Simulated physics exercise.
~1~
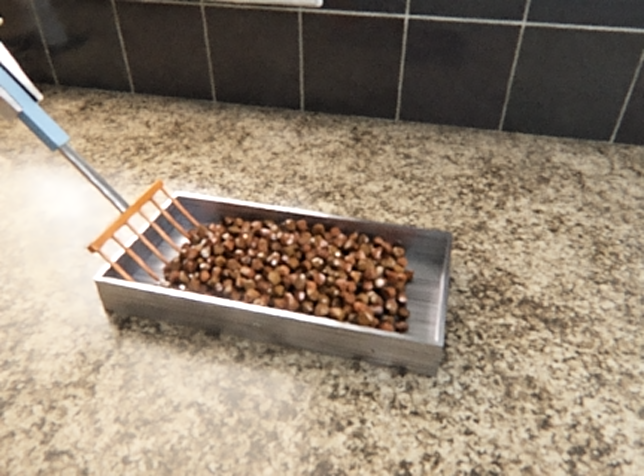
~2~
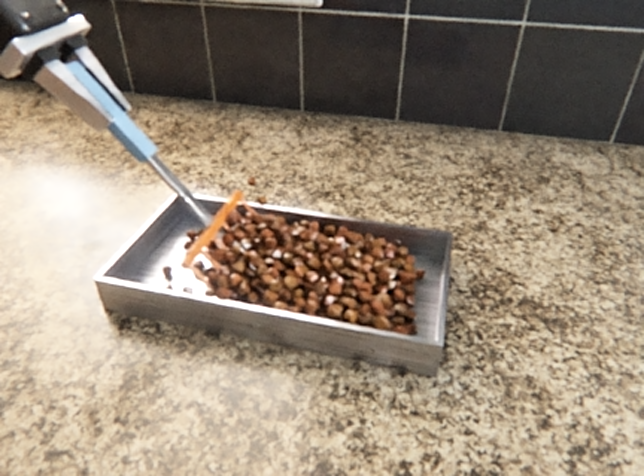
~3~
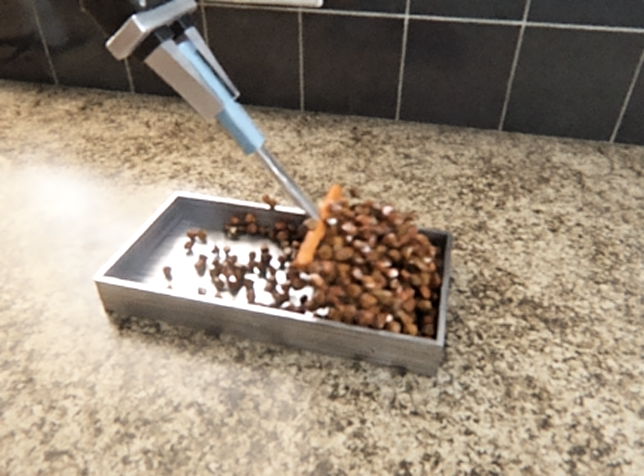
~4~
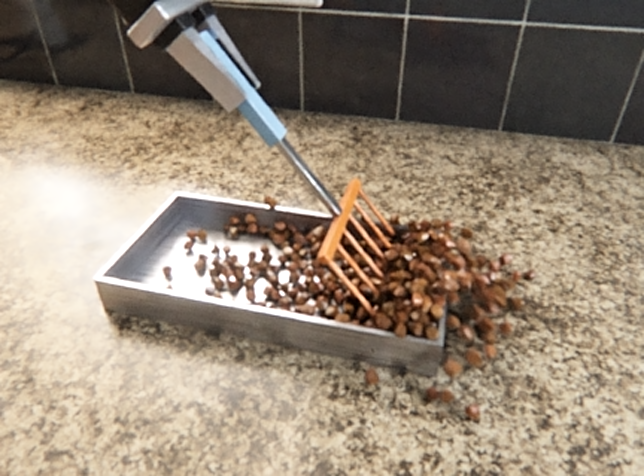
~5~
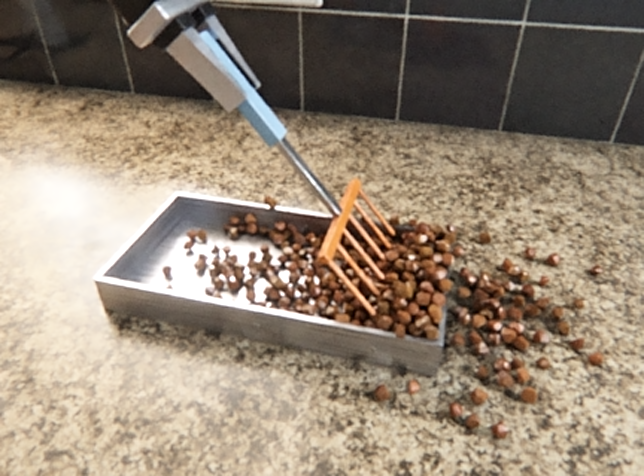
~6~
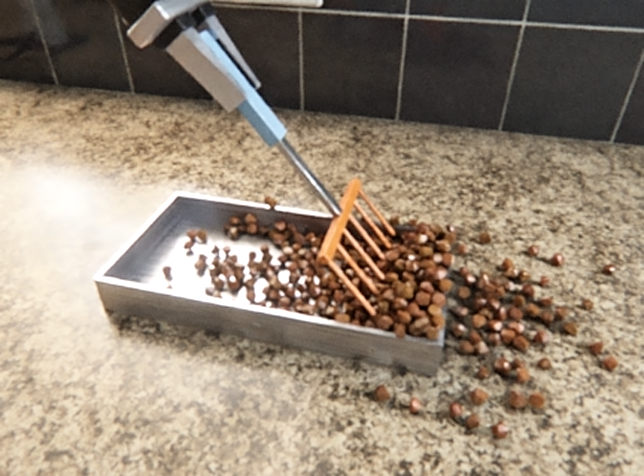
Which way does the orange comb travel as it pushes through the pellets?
The orange comb moves to the right, from the left end of the tray toward the right end.
